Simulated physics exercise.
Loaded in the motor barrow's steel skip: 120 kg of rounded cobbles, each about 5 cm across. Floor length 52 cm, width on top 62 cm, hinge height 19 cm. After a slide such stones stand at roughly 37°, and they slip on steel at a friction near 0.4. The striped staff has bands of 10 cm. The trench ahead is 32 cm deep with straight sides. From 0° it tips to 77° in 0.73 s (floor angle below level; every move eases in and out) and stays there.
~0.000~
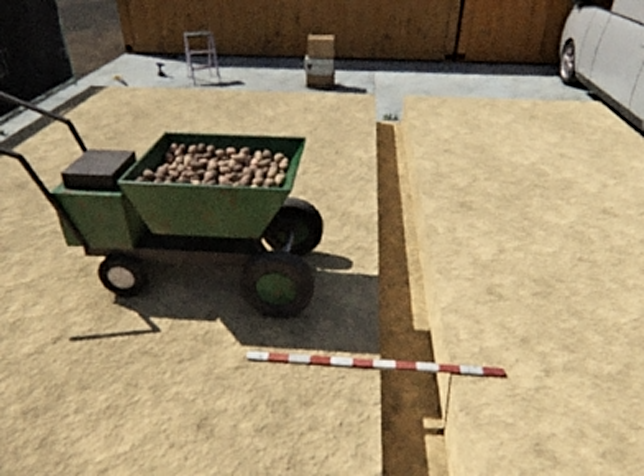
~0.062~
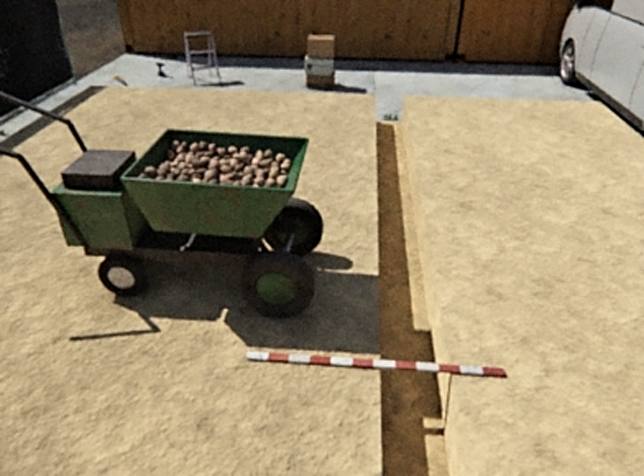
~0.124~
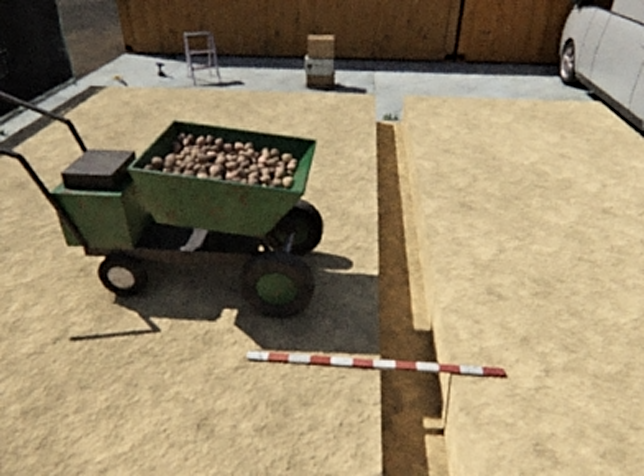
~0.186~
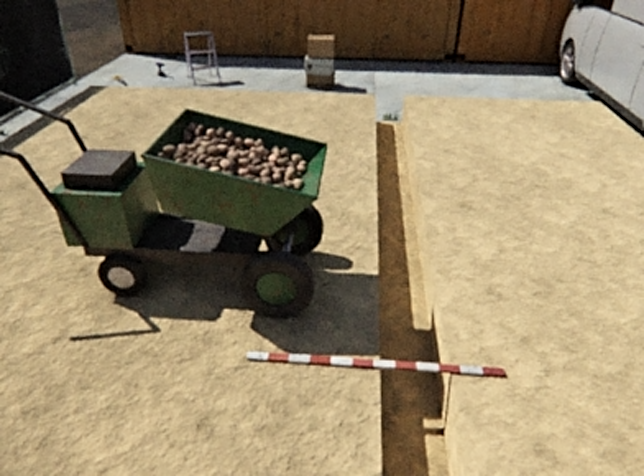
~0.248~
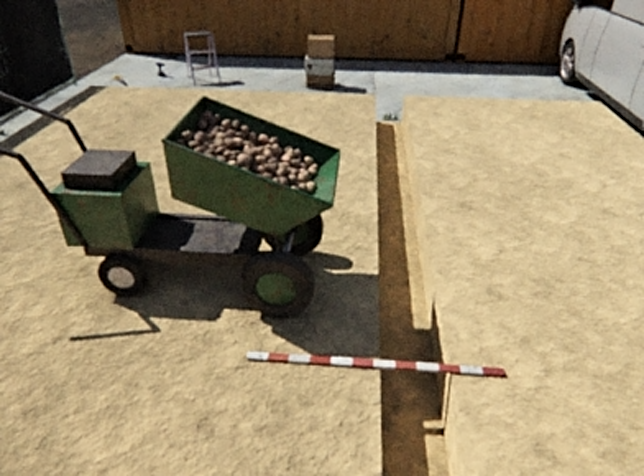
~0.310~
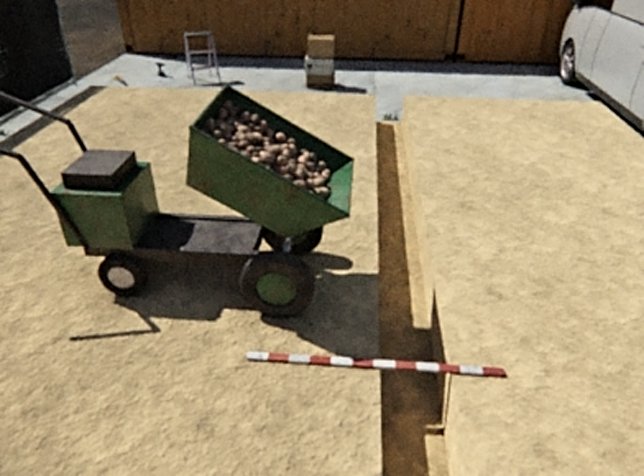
A green motor barrow loaded with brown, rounded stones stands at the left of a sunlit sandy yard, seen from above by a still camera. A narrow straight trench runs beside it, crossed by a red-and-white striped staff, with a wooden fence, stool, boxes and pale vehicle behind. The skip's left end rises steadily, tilting its floor down to the right, while the stones shift inside.
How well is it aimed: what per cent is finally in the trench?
About 59 per cent.
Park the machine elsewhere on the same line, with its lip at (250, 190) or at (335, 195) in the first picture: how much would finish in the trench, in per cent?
Near 90 per cent from the first place, 20 from the second.
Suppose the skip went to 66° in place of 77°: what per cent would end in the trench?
It would be near 45 per cent.
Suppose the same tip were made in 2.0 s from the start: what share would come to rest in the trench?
It would be near 90 per cent.
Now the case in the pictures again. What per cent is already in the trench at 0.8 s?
Some 30 per cent.
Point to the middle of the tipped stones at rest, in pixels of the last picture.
Near (428, 315).
After 0.6 s the floor is at 65°; 100 % in the skip; the foremost stones are at (379, 238).
After 0.8 s the floor is at 77°; 57 % in the skip, 30 % in the trench, 13 % past the trench; the foremost stones are at (468, 293).
After 1.2 s the floor is at 77°; 14 % in the skip, 45 % in the trench, 41 % past the trench; the foremost stones are at (612, 295).
After 3.1 s the floor is at 77°; 0 % in the skip, 59 % in the trench, 41 % past the trench; the foremost stones are past the picture's edge.
